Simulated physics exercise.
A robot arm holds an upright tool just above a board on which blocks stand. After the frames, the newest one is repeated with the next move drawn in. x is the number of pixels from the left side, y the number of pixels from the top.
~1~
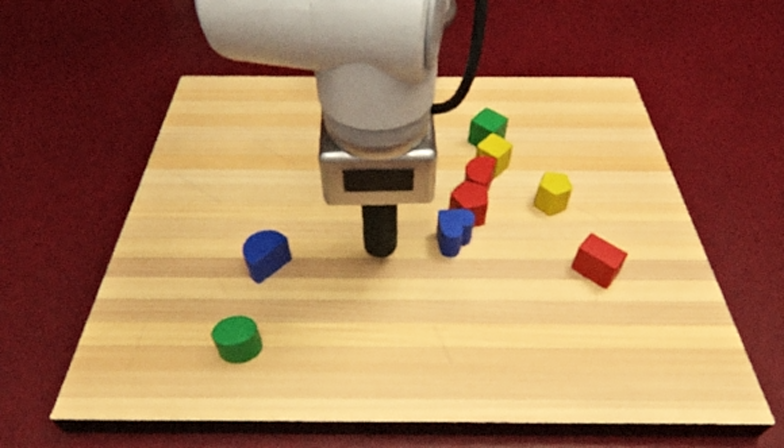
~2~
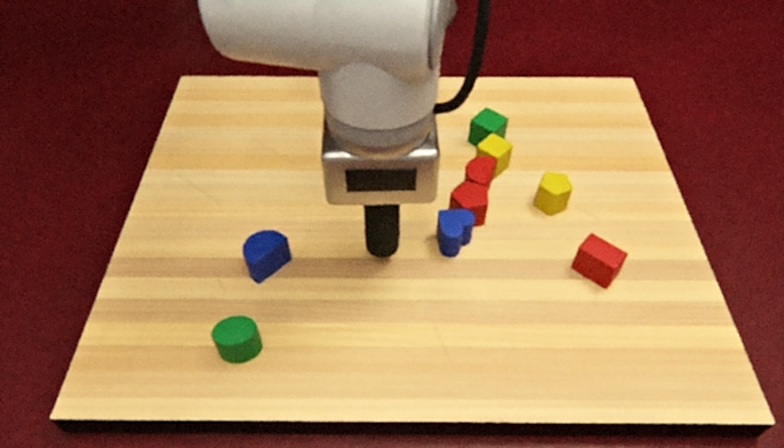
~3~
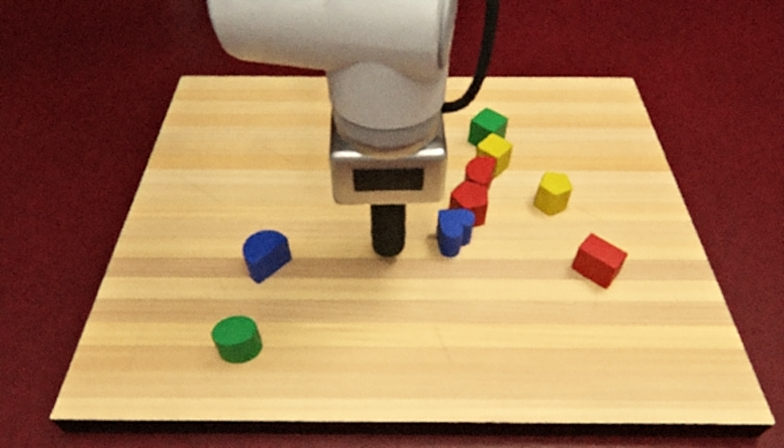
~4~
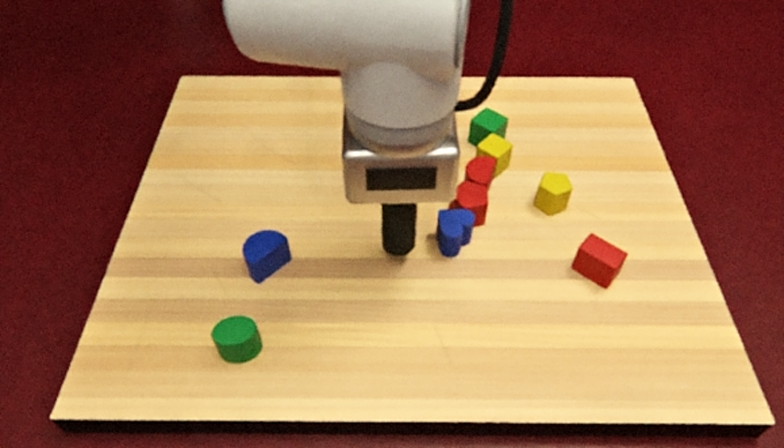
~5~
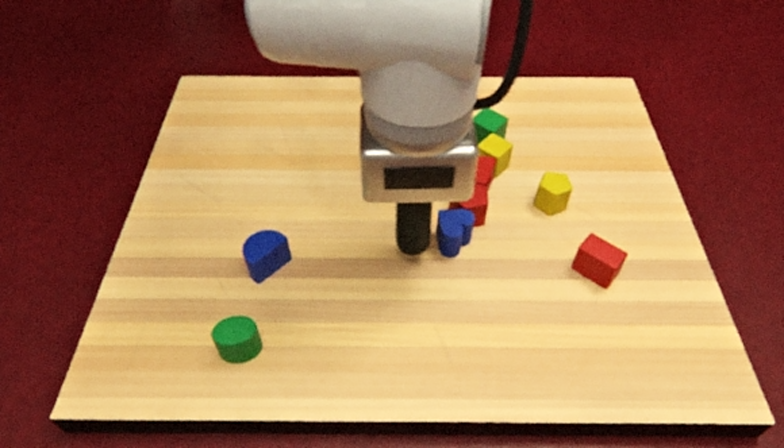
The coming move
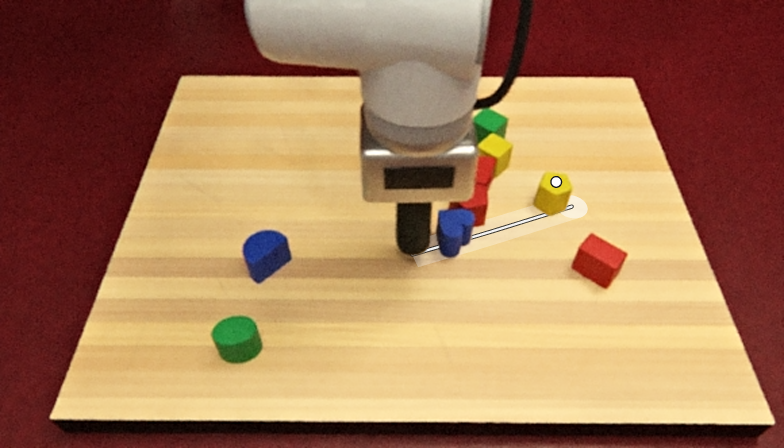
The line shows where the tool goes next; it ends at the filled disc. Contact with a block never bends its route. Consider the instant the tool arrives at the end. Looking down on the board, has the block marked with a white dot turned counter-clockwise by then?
Yes, that is how it ends up.
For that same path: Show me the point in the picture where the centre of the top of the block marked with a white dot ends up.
If I read the scene right, the answer is (581, 164).
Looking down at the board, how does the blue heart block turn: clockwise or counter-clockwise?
My answer: Clockwise.
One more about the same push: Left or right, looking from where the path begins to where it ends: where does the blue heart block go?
Moves right.
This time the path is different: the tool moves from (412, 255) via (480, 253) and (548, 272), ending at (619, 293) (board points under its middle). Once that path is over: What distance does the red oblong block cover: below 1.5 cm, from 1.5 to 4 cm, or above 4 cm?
Medium: 1.5 to 4 cm.
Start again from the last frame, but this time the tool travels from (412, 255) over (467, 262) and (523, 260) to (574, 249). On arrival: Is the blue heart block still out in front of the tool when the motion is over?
No - that is not the case.
Drawn move, from (412, 255) to (572, 207); the dot is on the yellow five-sided block.
On the path given first. One third of the way, tool (470, 227); blue heart block (503, 213); red five-sided block (475, 190); red D-shaped block (482, 165).
Two thirds of the way, tool (524, 211); blue heart block (558, 204), turned 20° clockwise; red five-sided block (474, 188); red D-shaped block (483, 163).
At the end, tool (576, 195); blue heart block (593, 208), turned 70° clockwise; red five-sided block (474, 188); red D-shaped block (483, 163); yellow five-sided block (581, 164), turned 35° anticlockwise.
